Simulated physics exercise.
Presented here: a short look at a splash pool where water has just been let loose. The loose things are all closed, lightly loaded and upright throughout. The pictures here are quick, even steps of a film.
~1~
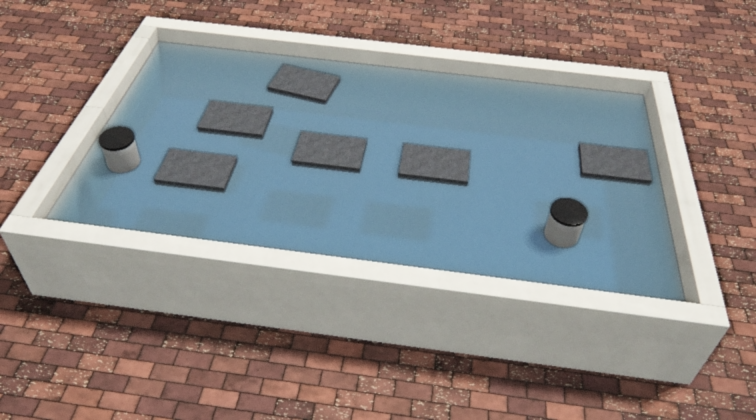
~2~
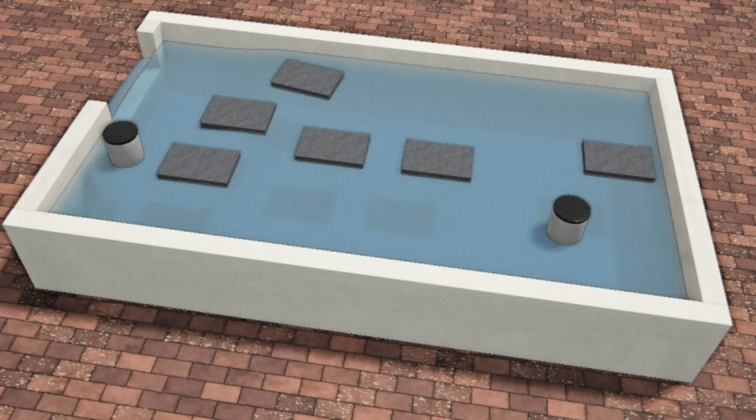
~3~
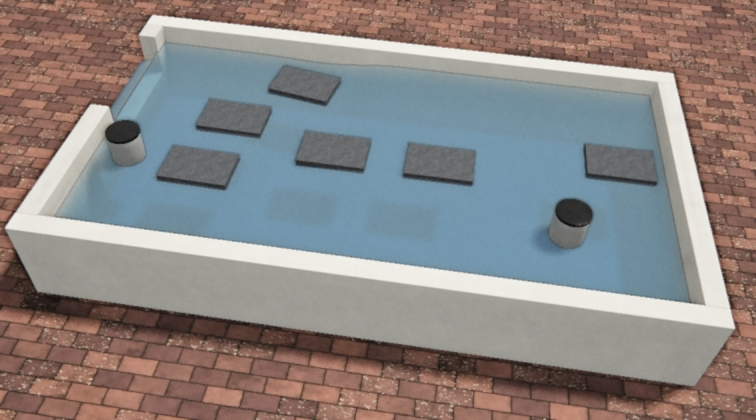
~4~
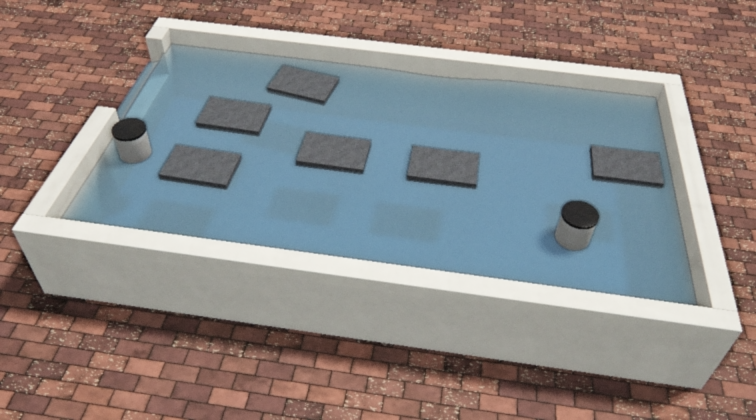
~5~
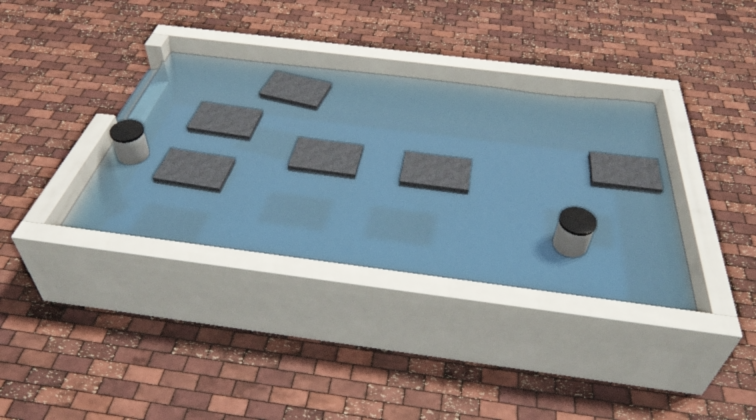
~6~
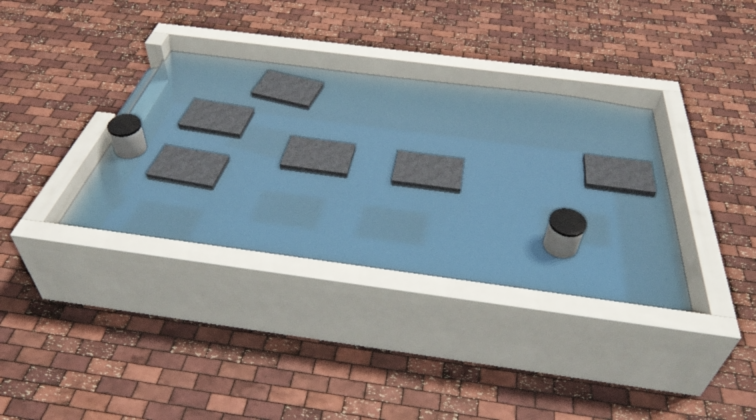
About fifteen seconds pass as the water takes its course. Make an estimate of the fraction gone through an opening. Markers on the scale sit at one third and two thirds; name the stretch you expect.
The stretch between one and two thirds.
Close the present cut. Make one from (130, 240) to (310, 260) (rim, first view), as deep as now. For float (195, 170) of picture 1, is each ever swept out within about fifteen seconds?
My call: Washed out.
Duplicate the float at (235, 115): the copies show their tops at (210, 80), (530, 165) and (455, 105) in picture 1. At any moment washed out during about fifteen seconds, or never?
In order: Exits; never exits; never exits.
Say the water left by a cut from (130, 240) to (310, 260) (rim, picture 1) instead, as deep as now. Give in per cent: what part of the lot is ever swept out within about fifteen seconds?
Close to 10 %, I think.
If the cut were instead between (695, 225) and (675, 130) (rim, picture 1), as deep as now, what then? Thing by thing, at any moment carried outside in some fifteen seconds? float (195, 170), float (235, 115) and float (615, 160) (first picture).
Sequentially, I'd put it as not lost, not lost, swept away.
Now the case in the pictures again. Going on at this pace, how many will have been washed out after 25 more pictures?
The number works out to 4.
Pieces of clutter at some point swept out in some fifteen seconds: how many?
So, 4 of them.
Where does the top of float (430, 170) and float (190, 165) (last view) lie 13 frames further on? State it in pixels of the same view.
Approximately (390, 168), then (156, 127).
A moment on, 0 of 8 are out; 8 afloat.
Next, 2 of 8 are out; 6 afloat.
Later, 4 of 8 are out; 4 afloat.
In the end, 4 of 8 are out; 4 afloat.
